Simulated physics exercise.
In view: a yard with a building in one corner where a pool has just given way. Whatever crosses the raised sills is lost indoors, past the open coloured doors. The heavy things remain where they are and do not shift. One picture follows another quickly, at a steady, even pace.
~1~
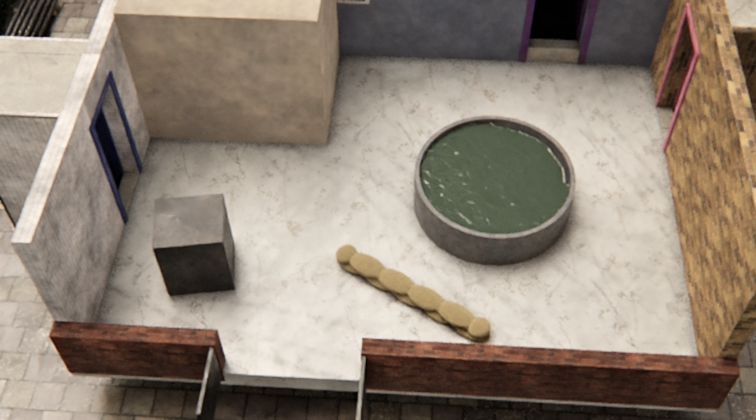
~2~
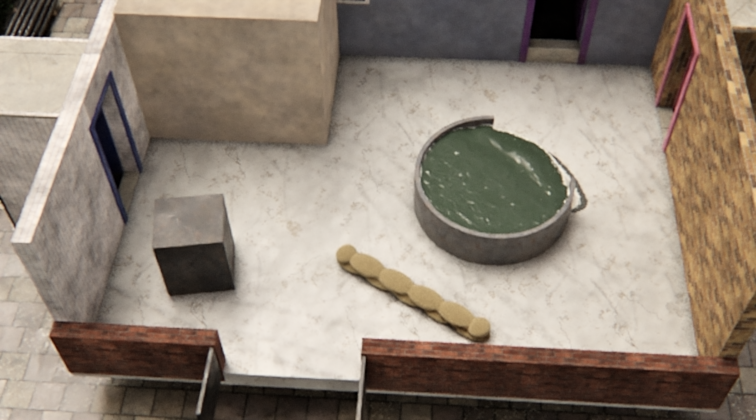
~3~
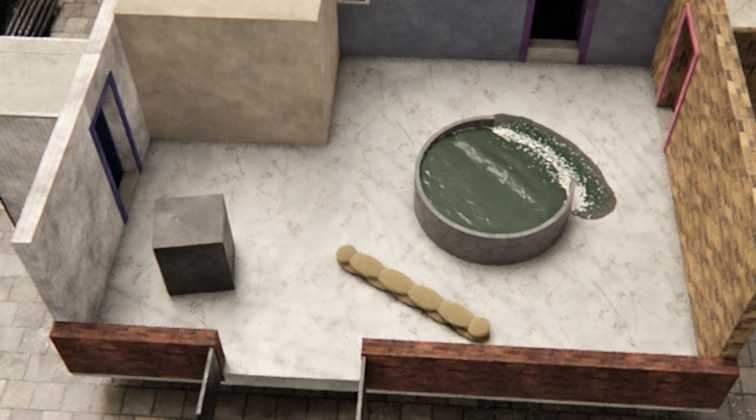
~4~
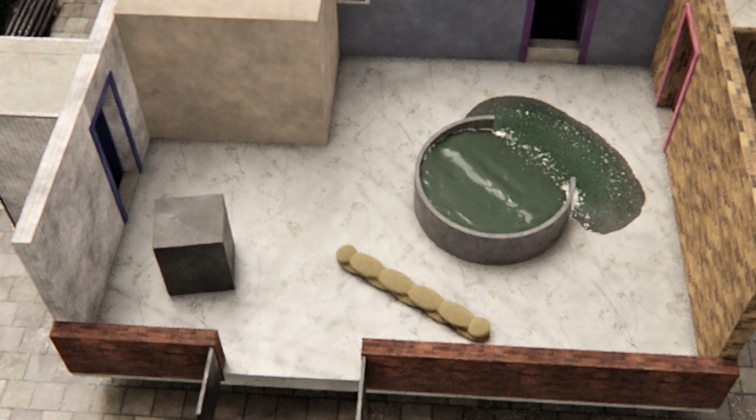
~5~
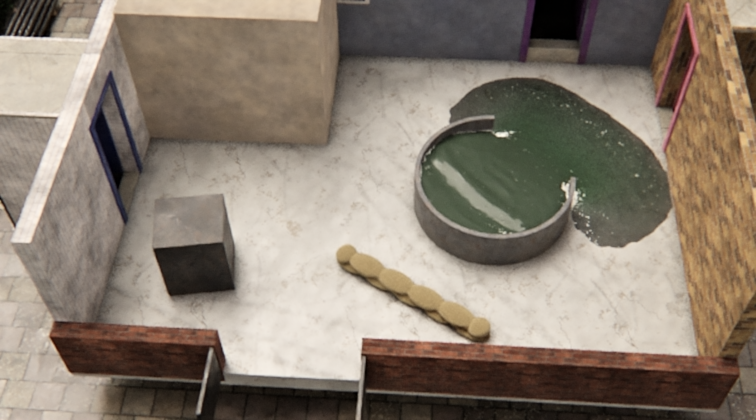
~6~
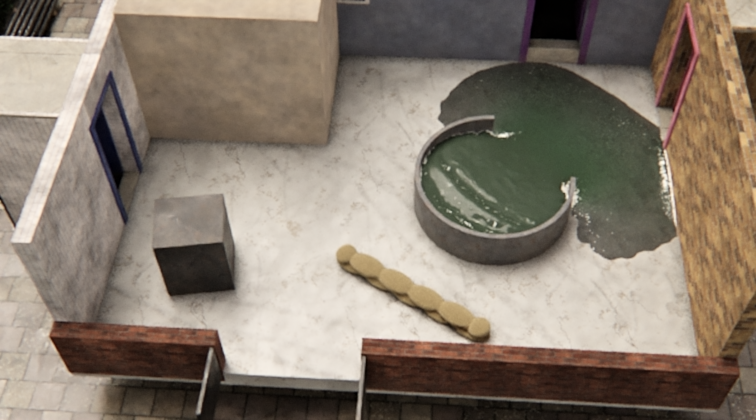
In a walled yard with a building in one corner, a round pool of dark green water sits still near a grey block and a row of sandbags. The pool's far right side breaks open, and water pours through the gap, spreading widely across the pale floor to the brick wall.
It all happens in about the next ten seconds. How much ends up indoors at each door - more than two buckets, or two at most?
The pink door surpasses two buckets. The purple door does not surpass two buckets. The blue door does not surpass two buckets.
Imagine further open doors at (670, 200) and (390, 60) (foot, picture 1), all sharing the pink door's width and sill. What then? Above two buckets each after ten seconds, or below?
Lab note - first crosses the line, second crosses the line.
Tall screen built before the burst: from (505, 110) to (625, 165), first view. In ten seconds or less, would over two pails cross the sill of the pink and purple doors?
Looks like the pink door doesn't reach that amount while the purple door doesn't reach that amount.
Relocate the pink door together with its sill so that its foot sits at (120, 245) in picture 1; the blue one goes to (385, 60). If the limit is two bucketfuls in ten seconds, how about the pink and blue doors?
Pink takes less; blue takes more.
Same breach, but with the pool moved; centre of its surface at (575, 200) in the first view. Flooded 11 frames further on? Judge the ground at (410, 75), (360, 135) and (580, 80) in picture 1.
I'd say still dry for the first, still dry for the second and swamped for the third.
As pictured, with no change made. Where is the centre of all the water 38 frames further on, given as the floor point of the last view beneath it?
At about (515, 164).
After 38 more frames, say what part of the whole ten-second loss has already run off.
Estimate: 85 %.
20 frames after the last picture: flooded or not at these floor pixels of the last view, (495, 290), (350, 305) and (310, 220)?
Point 1: Not wet; point 2: Not wet; point 3: Not wet.
A moment on, water covers 20 % of the floor; the pink door over two buckets in, the purple door wet at the sill, nothing in, the blue door not reached.
Next, water covers 25 % of the floor; the pink door far over two buckets in, the purple door wet at the sill, nothing in, the blue door not reached.
Then, water covers 40 % of the floor; the pink door far over two buckets in, the purple door wet at the sill, nothing in, the blue door not reached.
Later, water covers 60 % of the floor; the pink door far over two buckets in, the purple door wet at the sill, nothing in, the blue door not reached.
In the end, water covers 80 % of the floor; the pink door far over two buckets in, the purple door wet at the sill, nothing in, the blue door not reached.
